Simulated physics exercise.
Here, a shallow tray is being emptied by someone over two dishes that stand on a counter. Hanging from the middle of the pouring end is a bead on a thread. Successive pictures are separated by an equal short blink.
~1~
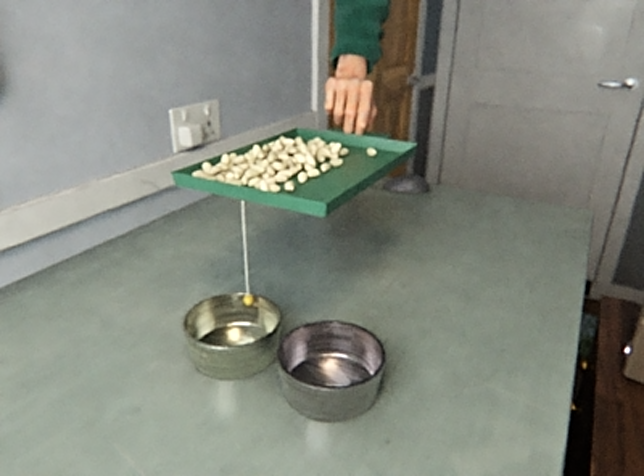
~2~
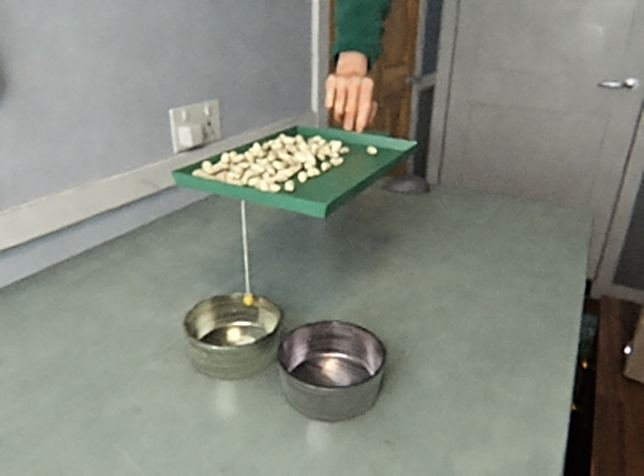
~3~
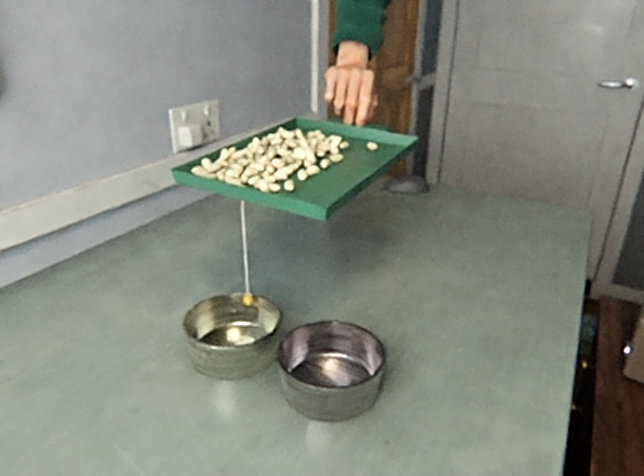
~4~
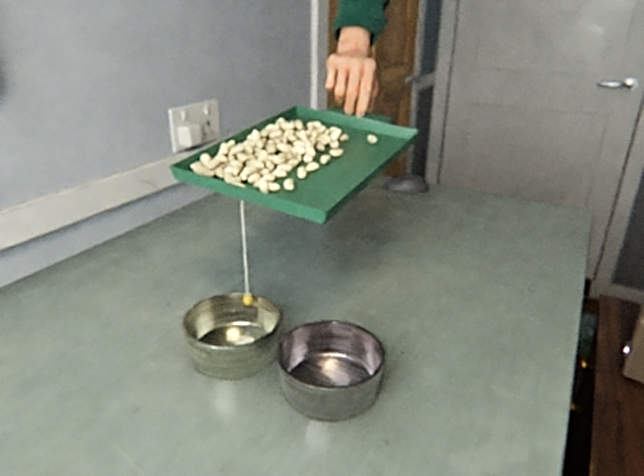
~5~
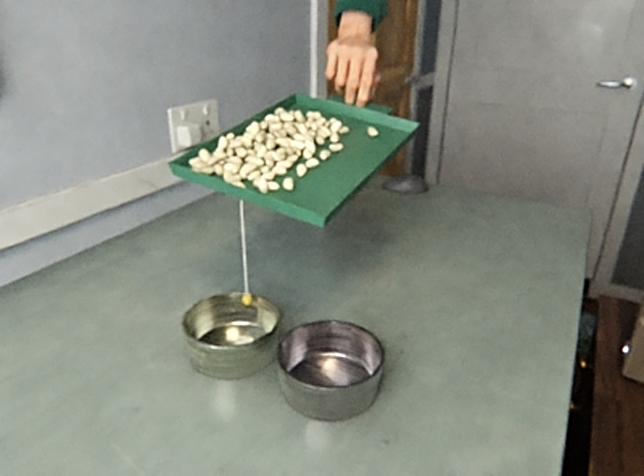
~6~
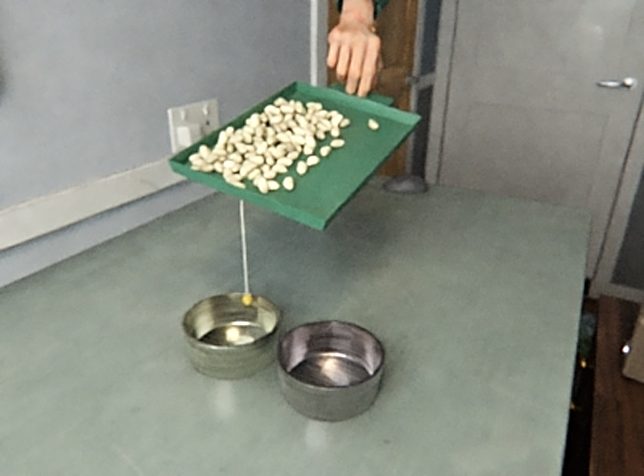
On a counter, a hand holds a green tray of whitish beans above two metal dishes, a bead hanging on a thread beneath; the hand gradually raises the tray's far side, tilting it toward the near right corner.
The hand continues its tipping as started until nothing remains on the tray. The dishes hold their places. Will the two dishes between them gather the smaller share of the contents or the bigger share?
The dishes will keep most of it.
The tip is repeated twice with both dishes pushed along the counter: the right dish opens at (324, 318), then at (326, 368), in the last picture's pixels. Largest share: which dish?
Placement one: The right-positioned dish. Placement two: The right-positioned dish.
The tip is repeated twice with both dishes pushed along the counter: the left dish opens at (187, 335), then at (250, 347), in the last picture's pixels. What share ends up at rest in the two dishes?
Trial 1 10%, trial 2 20%.
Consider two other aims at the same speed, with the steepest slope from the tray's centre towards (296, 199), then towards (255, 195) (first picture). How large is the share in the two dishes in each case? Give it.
In order: About 60, then 30 percent.
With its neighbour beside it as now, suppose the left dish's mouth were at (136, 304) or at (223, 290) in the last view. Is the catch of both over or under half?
Short of half, then beyond half.
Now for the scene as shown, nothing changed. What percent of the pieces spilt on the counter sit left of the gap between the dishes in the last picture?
It works out to some 30 per cent.
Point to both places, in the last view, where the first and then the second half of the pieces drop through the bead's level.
First part (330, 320), rest (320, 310).
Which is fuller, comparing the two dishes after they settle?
Well, that is right of the pair.
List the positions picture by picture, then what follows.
In the first frame, corners of the pouring end at (175, 172) and (325, 202), level; middle of the load at (275, 159), white beans; left dish at (202, 357); right dish at (305, 398); bead on its thread at (248, 300).
In the second frame, corners of the pouring end at (175, 171) and (325, 203), level; middle of the load at (275, 158).
In the third frame, corners of the pouring end at (174, 169) and (325, 205), tipped barely, lowest at the right corner; middle of the load at (274, 154).
In the fourth frame, corners of the pouring end at (173, 166) and (324, 210), tipped a little, lowest at the right corner; middle of the load at (274, 149).
In the fifth frame, corners of the pouring end at (172, 162) and (324, 214), tipped a little, lowest at the right corner; middle of the load at (273, 143).
In the sixth frame, corners of the pouring end at (172, 160) and (324, 218), tipped clearly, lowest at the right corner; middle of the load at (273, 140); left dish at (201, 357); right dish at (304, 398).
Soon after the last picture, tray tipped steeply; nearly all on the tray; a stray few in the right dish; a stray few outside both; a stray few in the air.
A little later, tray tipped past a quarter turn; a small part on the tray; about half in the right dish; a stray few in the left dish; a small part outside both; about a quarter in the air.
Later still, tray tipped past a quarter turn; about two thirds in the right dish; a stray few in the left dish; about a quarter outside both.
At rest, tray tipped past a quarter turn; about two thirds in the right dish; a stray few in the left dish; about a quarter outside both.
